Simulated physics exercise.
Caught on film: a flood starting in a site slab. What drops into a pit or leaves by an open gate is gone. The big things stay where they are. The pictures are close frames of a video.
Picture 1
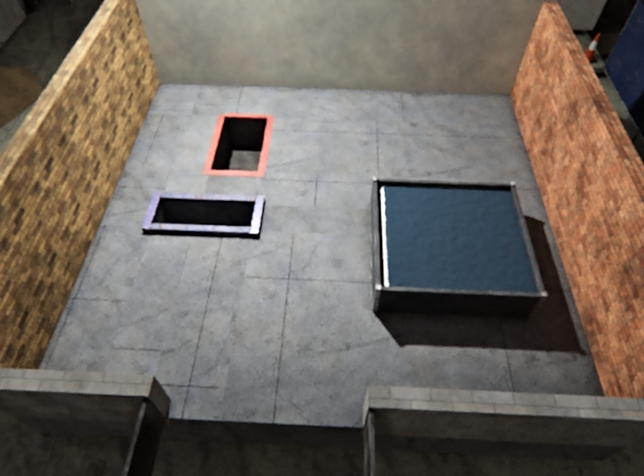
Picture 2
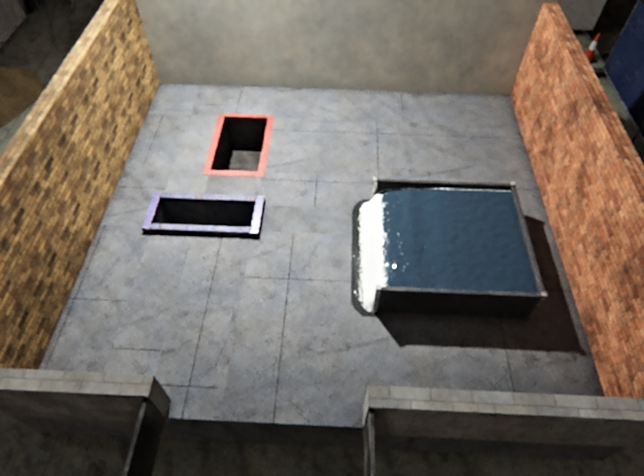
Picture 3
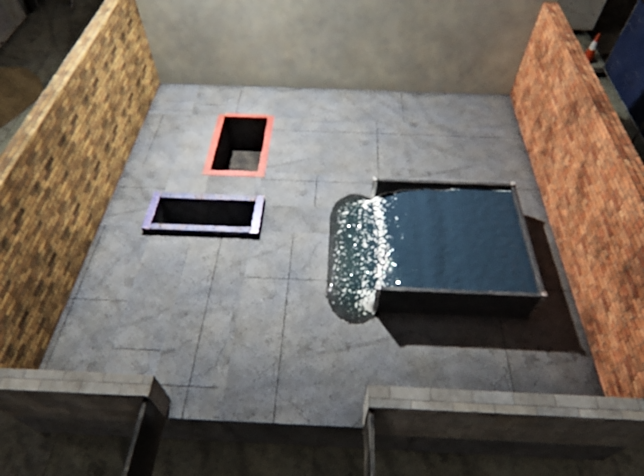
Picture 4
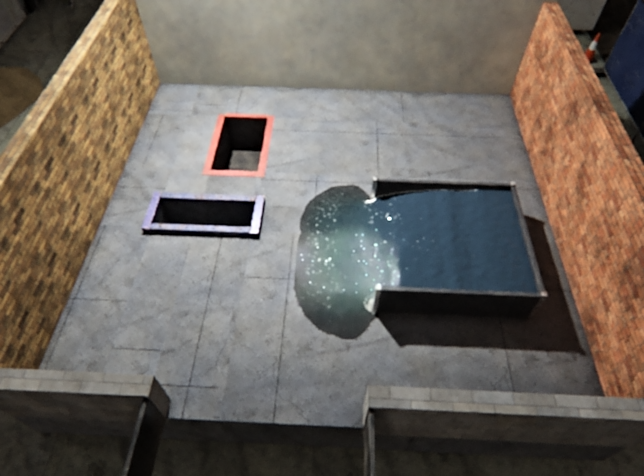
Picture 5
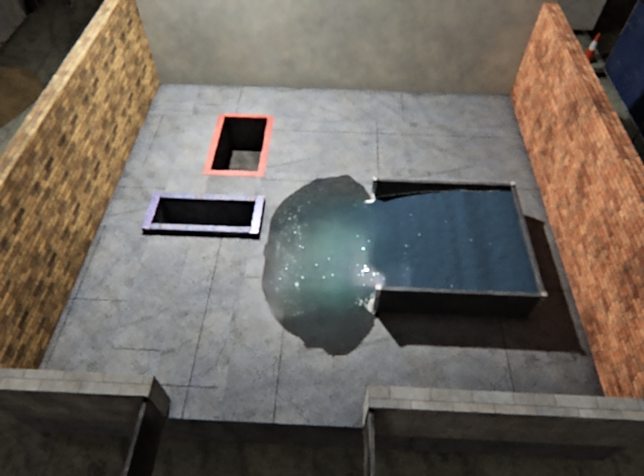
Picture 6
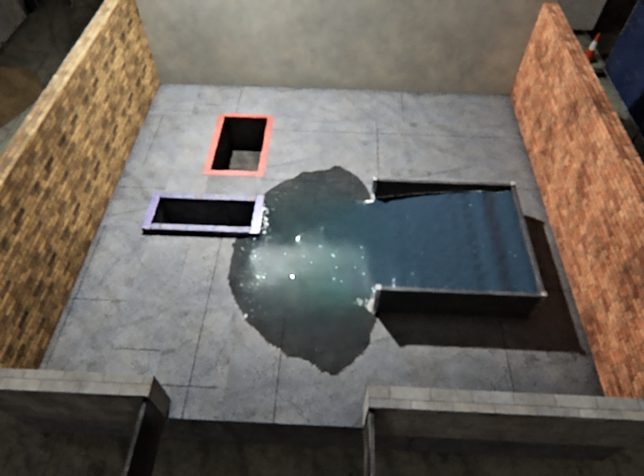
The video shows a tank of still water on a grey slab near two framed pits; water then pours from its left side, foaming at first, and spreads leftward in a widening pool that reaches the purple-edged pit.
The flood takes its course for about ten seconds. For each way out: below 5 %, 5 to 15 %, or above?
One by one: The gate takes over 15 %; the blue pit takes from 5 to 15 %; the red pit takes over 15 %.
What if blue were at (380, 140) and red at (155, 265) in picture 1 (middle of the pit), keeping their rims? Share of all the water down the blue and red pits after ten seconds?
Roughly, in per cent: Blue 0, red 50.
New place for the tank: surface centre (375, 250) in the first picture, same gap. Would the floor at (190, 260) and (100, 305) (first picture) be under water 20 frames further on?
In that order: Under water, under water.
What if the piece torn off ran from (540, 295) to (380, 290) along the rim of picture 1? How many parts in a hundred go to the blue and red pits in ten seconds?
In per cent: Blue 0, red 4.
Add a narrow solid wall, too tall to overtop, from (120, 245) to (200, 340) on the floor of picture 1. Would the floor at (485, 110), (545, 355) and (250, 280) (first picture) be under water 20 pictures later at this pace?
In that order: Free of water, free of water, covered.
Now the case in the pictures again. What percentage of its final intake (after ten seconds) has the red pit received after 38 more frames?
About 70 per cent.
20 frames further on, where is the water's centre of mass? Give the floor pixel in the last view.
Close to (261, 269).
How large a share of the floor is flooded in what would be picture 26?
Roughly 40 per cent.
A moment on, water covers 25 % of the floor; the gate 0 %, the blue pit 2 %, the red pit 0 %.
Next, water covers 40 % of the floor; the gate 1 %, the blue pit 4 %, the red pit 3 %.
Then, water covers 40 % of the floor; the gate 3 %, the blue pit 6 %, the red pit 9 %.
Later, water covers 55 % of the floor; the gate 8 %, the blue pit 7 %, the red pit 14 %.
In the end, water covers 70 % of the floor; the gate 17 %, the blue pit 7 %, the red pit 20 %.
